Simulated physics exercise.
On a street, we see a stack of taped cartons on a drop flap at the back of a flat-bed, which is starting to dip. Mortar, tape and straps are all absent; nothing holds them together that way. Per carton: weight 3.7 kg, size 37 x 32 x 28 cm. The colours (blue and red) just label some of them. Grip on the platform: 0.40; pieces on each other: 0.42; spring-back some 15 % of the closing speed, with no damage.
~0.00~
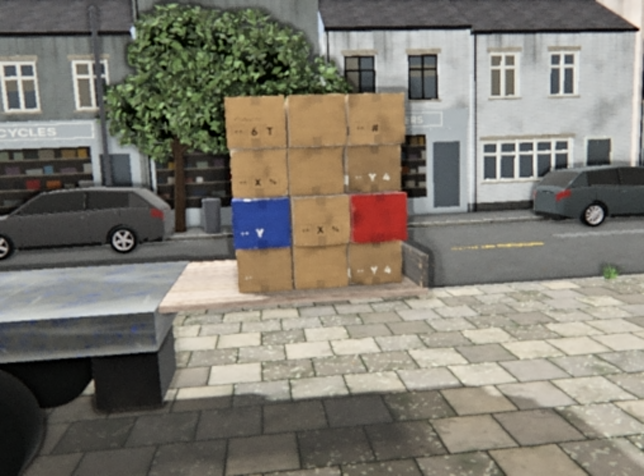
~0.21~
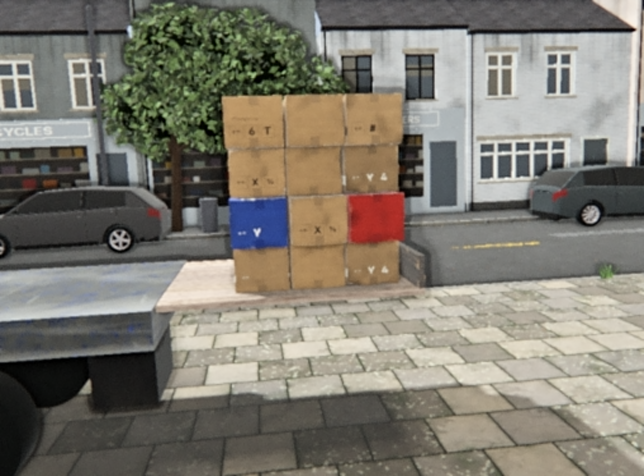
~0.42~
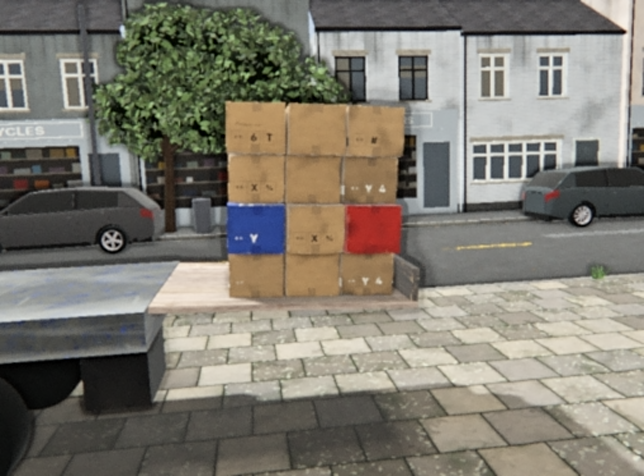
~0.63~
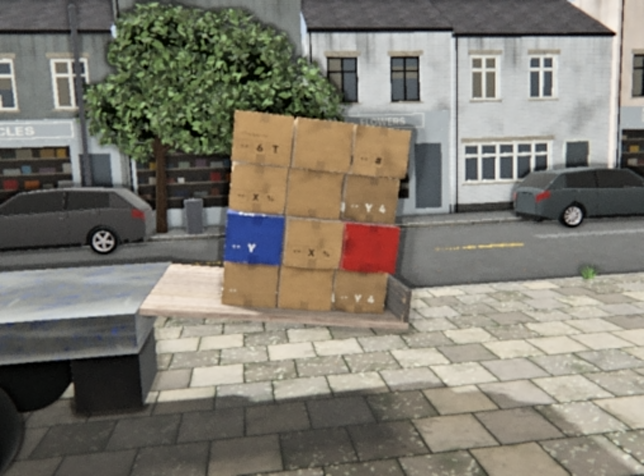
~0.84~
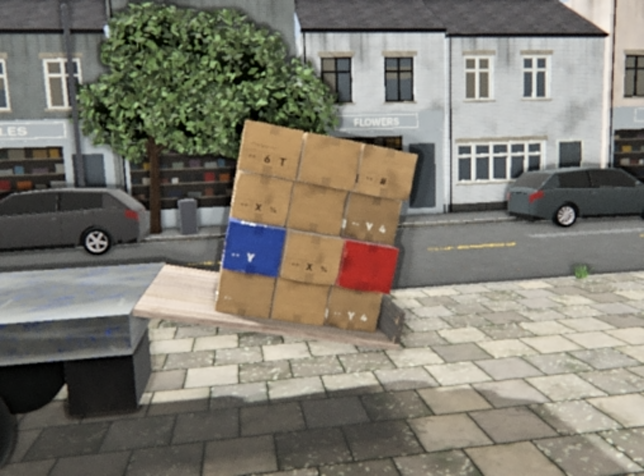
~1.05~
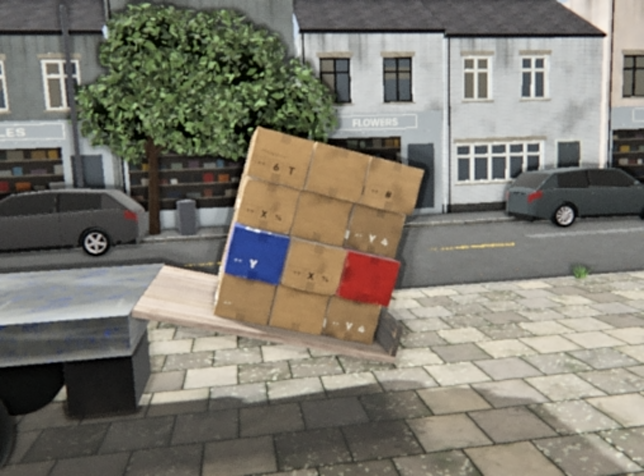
A stack of taped cartons leans right as the flap beneath it tilts steadily downward.
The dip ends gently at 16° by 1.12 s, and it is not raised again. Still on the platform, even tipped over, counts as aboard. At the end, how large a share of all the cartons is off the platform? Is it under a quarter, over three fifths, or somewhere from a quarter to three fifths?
It is somewhere from a quarter to three fifths.
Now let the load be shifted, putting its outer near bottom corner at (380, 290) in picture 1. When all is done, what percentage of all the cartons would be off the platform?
That gives 50 per cent.
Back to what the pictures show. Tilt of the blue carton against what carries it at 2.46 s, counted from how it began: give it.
5°.
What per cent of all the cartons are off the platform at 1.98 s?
By then, 35 per cent.
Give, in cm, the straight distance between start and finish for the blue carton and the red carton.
So blue shifts 30 cm, while red shifts 150 cm.
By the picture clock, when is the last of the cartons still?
Roughly 4.5 seconds.
After 1.60 s, slope 16°; none of the 36 cartons off the platform, 33 disturbed; red carton 12° from how it stood; blue carton 10° from how it stood.
After 1.98 s, slope 16°; 12 of the 36 cartons off the platform; red carton 43° from how it stood; blue carton 17° from how it stood.
After 2.46 s, slope 16°; 18 of the 36 cartons off the platform; red carton on its side; blue carton 4° from how it stood.
In the end (4.7 s), slope 16°; 18 of the 36 cartons off the platform; red carton on its side; blue carton 7 cm from its place. That is 50 per cent. From the last view, middles, red carton near (466, 410), blue carton near (267, 254).
